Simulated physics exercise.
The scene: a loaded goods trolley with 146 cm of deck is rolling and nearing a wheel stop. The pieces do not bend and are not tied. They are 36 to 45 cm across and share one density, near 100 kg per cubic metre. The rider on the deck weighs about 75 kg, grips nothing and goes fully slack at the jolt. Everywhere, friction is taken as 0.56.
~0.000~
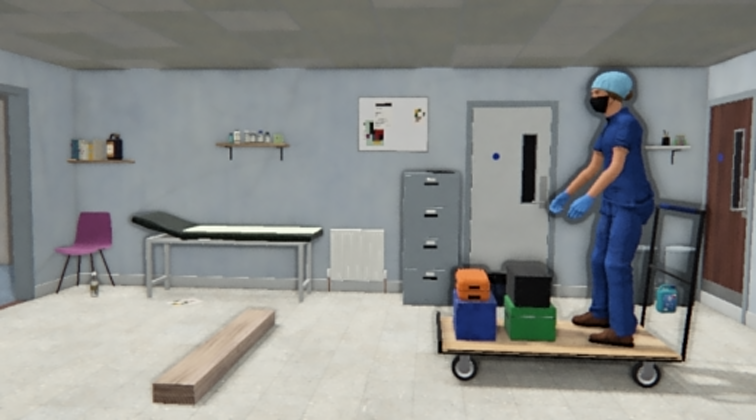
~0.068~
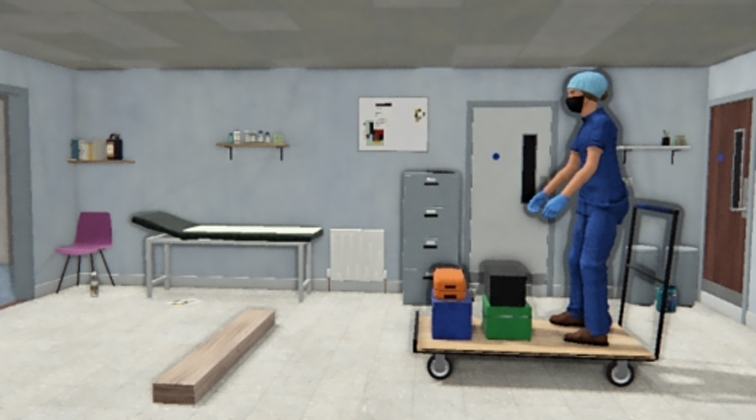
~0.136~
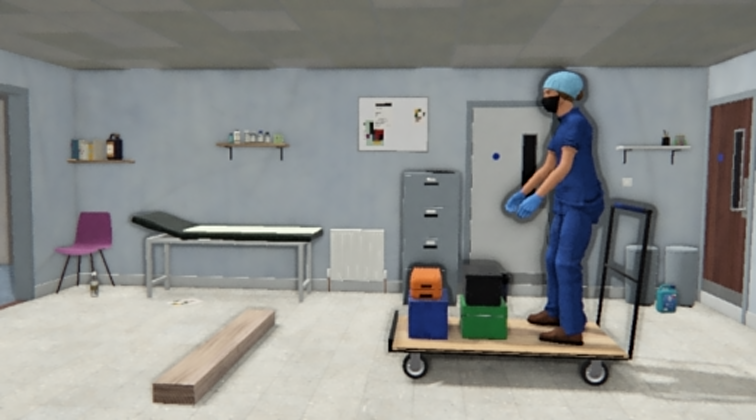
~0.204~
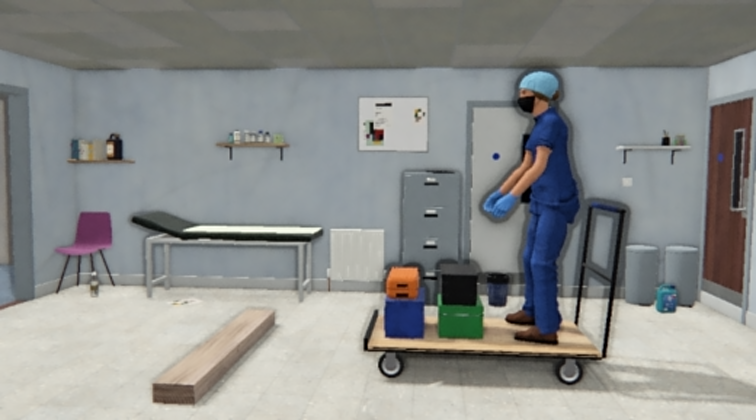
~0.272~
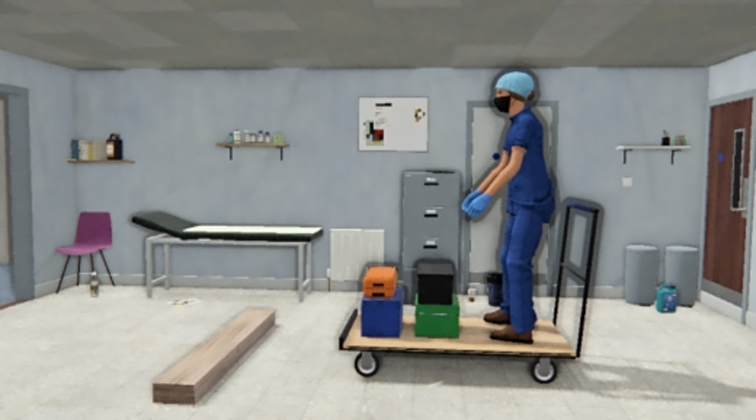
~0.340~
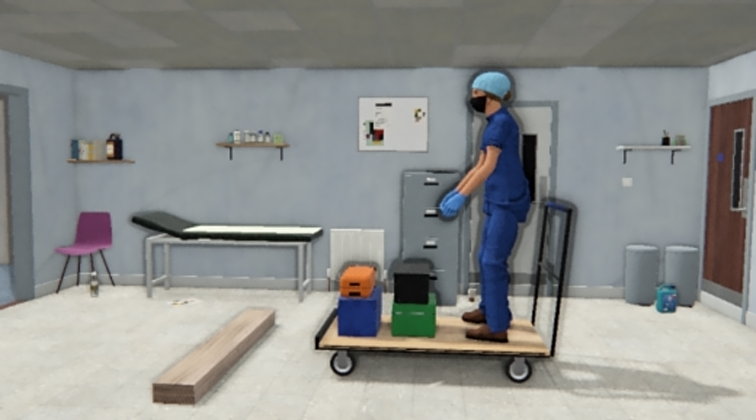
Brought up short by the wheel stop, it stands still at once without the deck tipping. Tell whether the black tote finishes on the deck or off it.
Odds are it leaves its ride.
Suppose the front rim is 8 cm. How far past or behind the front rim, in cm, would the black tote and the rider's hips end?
In that case black 30 past, hips 50 past.
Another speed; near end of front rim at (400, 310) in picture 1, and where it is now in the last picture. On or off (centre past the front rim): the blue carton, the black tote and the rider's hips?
Then blue still riding, black still riding, hips still riding.
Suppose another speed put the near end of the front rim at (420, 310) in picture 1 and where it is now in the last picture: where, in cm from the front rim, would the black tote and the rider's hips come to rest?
In that case the black item would end 40 cm behind the front rim, and the hips 70 cm behind it.
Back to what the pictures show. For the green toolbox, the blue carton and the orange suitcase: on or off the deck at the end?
Finally green still riding, blue still riding, orange dropped.
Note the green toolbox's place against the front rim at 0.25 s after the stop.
Around 45 cm short of the front rim.
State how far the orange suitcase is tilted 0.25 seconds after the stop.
Some 70°.
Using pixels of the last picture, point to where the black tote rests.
Roughly at (210, 318).
After 0.64 s the deck stops.
After 1.19 s the black tote is 22 cm behind the rim, tilted 90°, near (261, 272) in the last picture's view.
After 1.64 s the black tote is 10 cm behind the rim, tilted 175°, near (244, 273) in the last picture's view.
Final state at 4.6 s, past the rim, orange suitcase, black tote and the rider's hips; behind it, blue carton and green toolbox.
